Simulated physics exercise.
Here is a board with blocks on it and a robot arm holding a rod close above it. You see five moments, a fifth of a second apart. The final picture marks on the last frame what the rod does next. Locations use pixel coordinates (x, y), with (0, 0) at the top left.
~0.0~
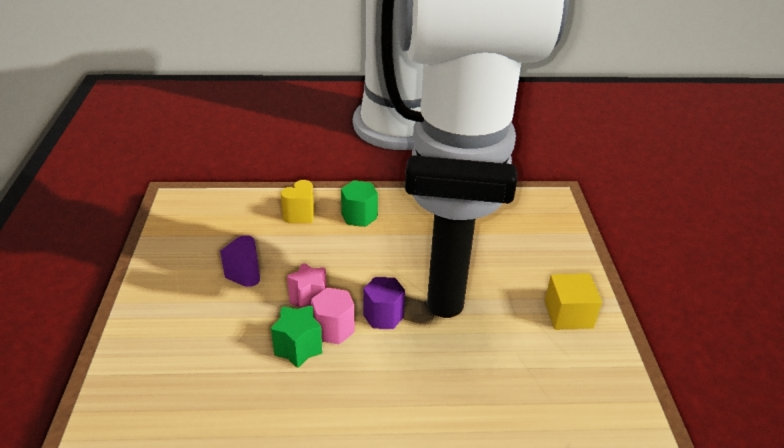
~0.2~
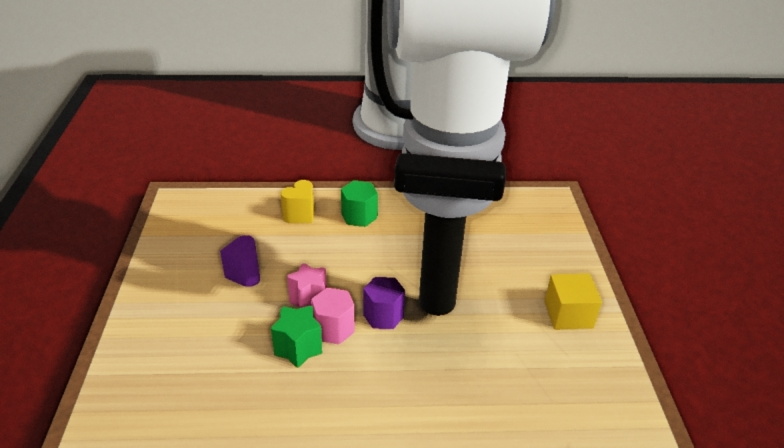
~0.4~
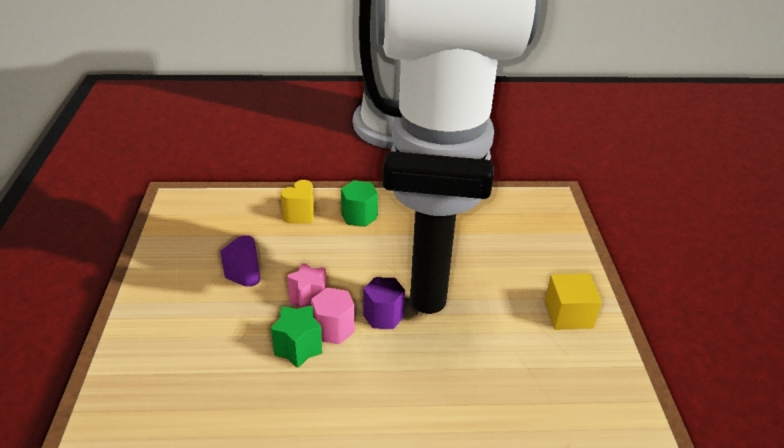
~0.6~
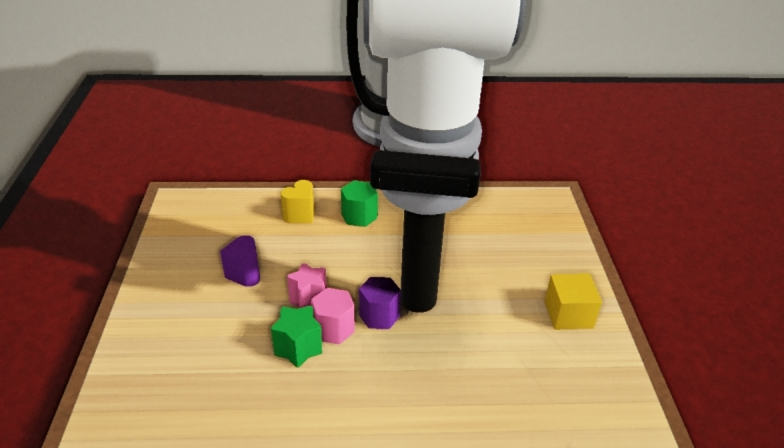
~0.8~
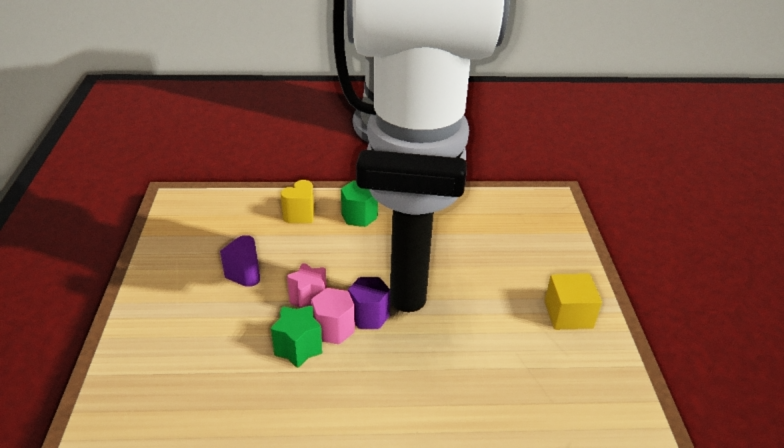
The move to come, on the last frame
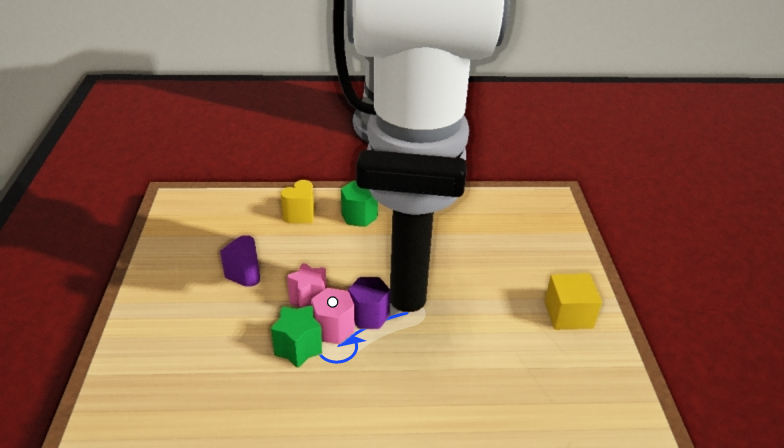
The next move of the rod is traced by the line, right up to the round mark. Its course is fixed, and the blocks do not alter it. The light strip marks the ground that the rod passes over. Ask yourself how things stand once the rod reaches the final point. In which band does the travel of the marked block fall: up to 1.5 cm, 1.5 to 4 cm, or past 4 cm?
Displaced more than 4 cm.
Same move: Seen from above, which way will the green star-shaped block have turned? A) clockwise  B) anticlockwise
Correct choice: B.
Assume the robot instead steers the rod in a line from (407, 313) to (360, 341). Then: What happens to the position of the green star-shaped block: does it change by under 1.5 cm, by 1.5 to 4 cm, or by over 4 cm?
Medium: 1.5 to 4 cm.
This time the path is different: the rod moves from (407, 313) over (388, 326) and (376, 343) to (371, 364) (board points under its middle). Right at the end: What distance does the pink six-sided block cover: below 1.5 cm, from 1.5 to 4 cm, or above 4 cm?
Between 1.5 and 4 cm.
Path on the board, from (407, 313) via (382, 321) and (359, 332), ending at (337, 347); the dot is on the pink six-sided block.
On the path given first. Halfway along, rod (370, 313); green star-shaped block (274, 327), turned 45° anticlockwise; pink star-shaped block (302, 275), turned 30° clockwise; pink six-sided block (293, 300), turned 15° clockwise; purple six-sided block (331, 295), turned 25° clockwise.
At the end, rod (337, 333); green star-shaped block (268, 329), turned 65° anticlockwise; pink star-shaped block (300, 274), turned 40° clockwise; pink six-sided block (268, 295), turned 40° clockwise; purple six-sided block (303, 306), turned 60° clockwise.
